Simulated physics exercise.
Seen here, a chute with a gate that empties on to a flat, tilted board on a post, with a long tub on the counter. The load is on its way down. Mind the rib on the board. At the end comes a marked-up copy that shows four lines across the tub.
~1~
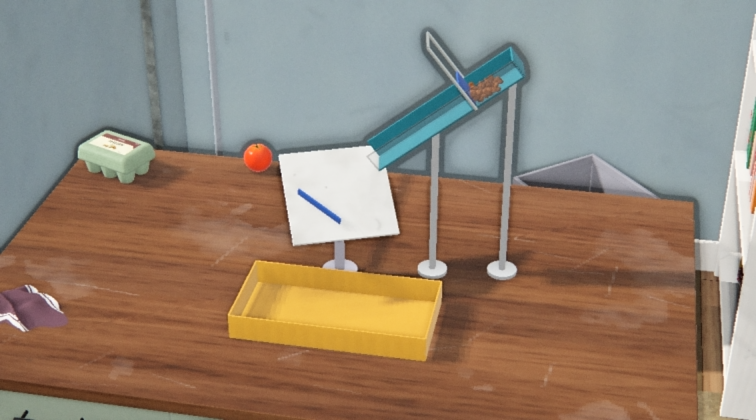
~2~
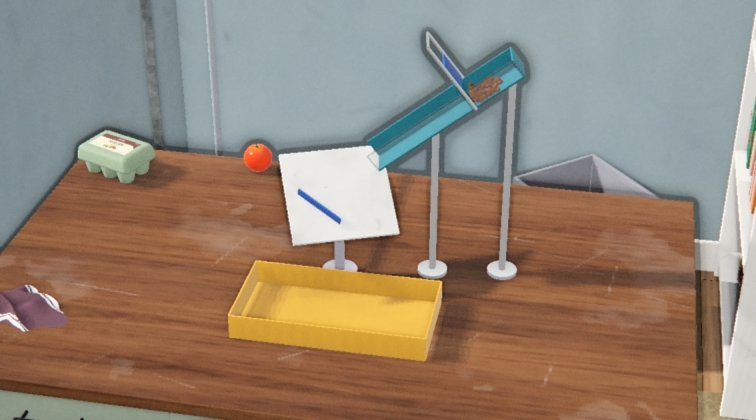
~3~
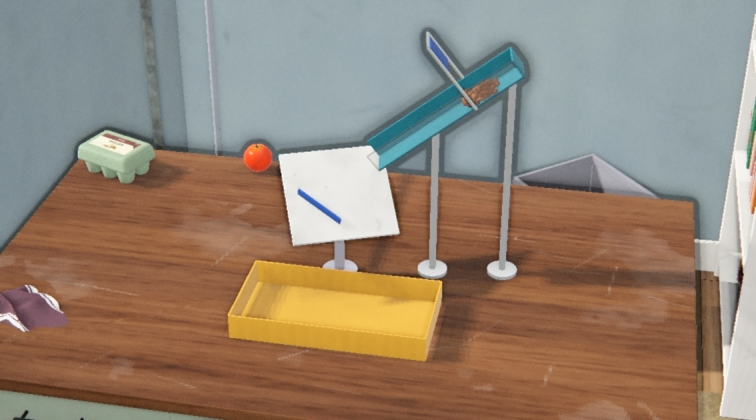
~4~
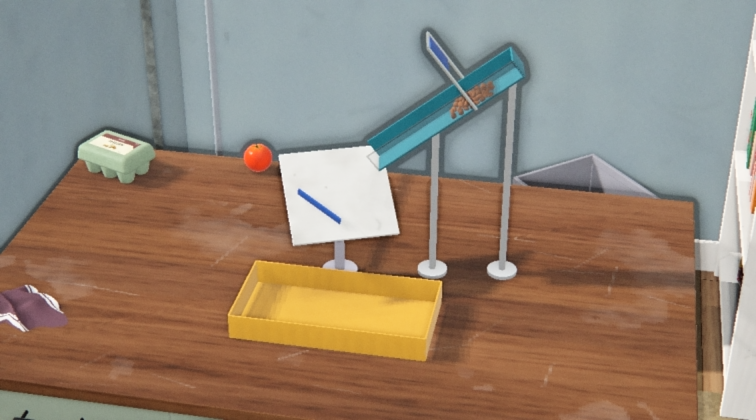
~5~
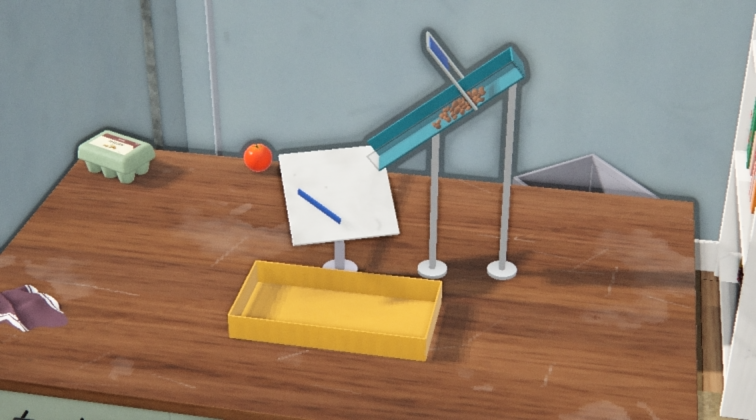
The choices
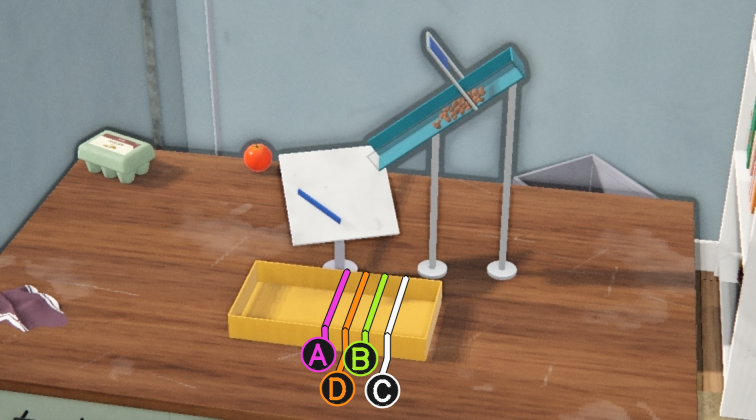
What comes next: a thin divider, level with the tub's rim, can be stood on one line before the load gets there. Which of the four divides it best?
Line D does it best.
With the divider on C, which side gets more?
More lands on the left.
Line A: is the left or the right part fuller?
Right.
On the marked copy, line A crosses the front rim at (325, 327); line B crosses the front rim at (365, 332); line C crosses the front rim at (387, 334); line D crosses the front rim at (345, 329).
With A, of what is caught, none on the left of the divider, all on the right.
With B, of what is caught, nearly all on the left of the divider, a small part on the right.
With C, of what is caught, all on the left of the divider, none on the right.
With D, of what is caught, about half on the left of the divider, about half on the right.
